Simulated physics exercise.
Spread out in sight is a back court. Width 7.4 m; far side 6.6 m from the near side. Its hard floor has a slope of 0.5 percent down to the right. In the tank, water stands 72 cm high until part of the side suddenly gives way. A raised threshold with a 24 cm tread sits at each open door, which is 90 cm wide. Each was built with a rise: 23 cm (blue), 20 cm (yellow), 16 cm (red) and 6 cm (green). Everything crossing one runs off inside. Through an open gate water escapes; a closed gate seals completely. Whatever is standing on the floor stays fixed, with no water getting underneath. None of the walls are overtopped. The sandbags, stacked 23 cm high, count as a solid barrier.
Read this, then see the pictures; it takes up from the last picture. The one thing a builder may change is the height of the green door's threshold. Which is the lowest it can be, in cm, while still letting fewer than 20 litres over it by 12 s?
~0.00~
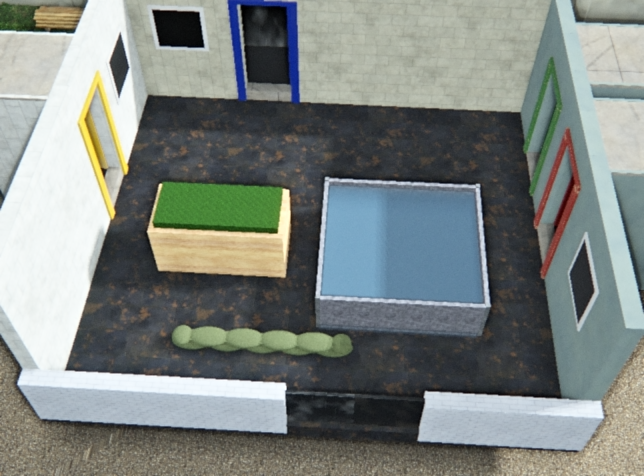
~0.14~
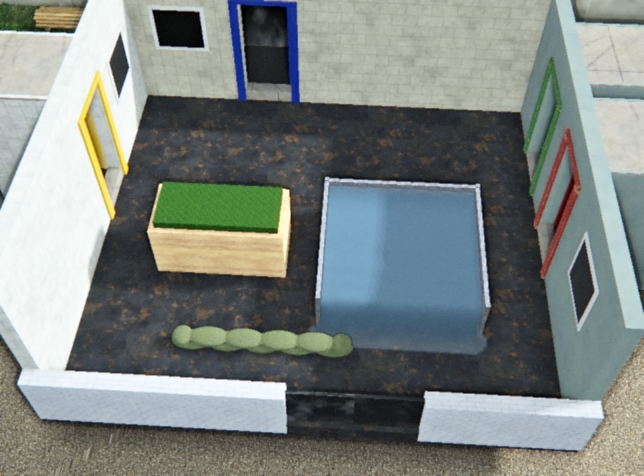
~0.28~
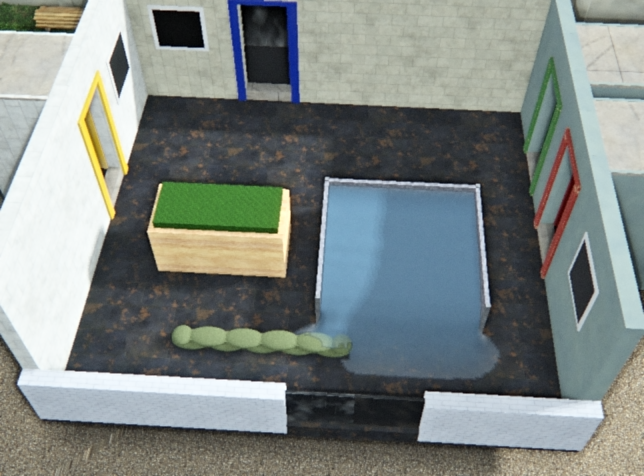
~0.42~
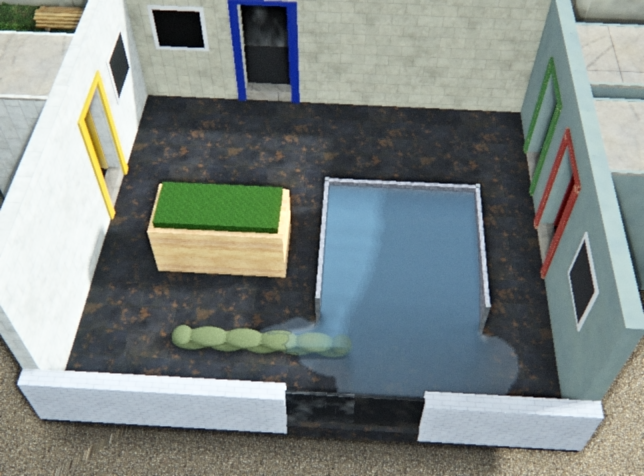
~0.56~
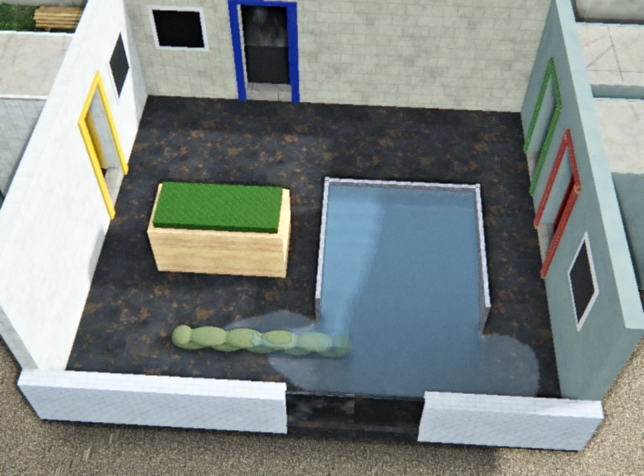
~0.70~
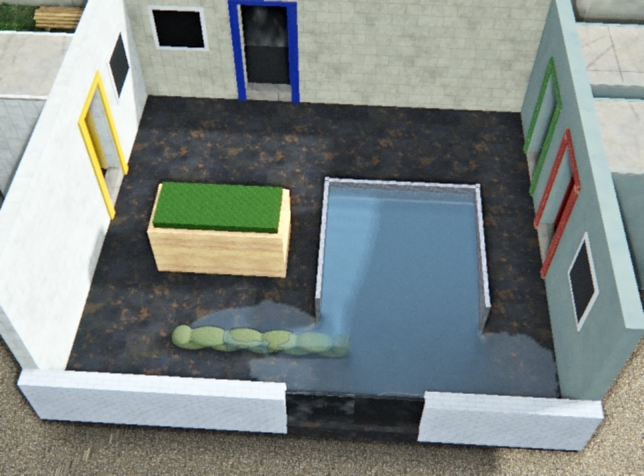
No lower than about 6.5 cm.
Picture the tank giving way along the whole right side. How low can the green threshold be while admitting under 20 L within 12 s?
That way, roughly 11.5 cm.
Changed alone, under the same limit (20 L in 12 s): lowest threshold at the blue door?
The blue one would have to be about 11.5 cm high.
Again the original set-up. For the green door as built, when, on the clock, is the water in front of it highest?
About 5.0 seconds.
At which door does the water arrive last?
Last in order comes the blue door.
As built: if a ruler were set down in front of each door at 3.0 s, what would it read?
Centimetres: Blue = 0, yellow = 0, red = 8, green = 4.
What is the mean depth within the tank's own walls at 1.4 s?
Close to 40 cm deep on average.
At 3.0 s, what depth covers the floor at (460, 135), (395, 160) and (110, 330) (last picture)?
Close to 0, 0 and 9 cm deep.
After 1.4 s water covers 25 % of the floor, deepest (57 cm) near (565, 426); it has not reached the green door.
After 3.0 s water covers 45 % of the floor, deepest (50 cm) near (70, 397); 4 cm at the green door, 0 litres in over its 6 cm threshold.
After 12.0 s water covers 95 % of the floor, deepest (14 cm) near (146, 104); 8 cm at the green door, 25 litres in over its 6 cm threshold.
At the green door as built, the water arrived by 2.8 s and peaked near 9 cm at 5.0 s.
Run again over the same 12 s with other heights there, 26 litres in over 6 cm, 9 litres over 8 cm. The limit of 20 litres is kept from about 6.5 cm up.
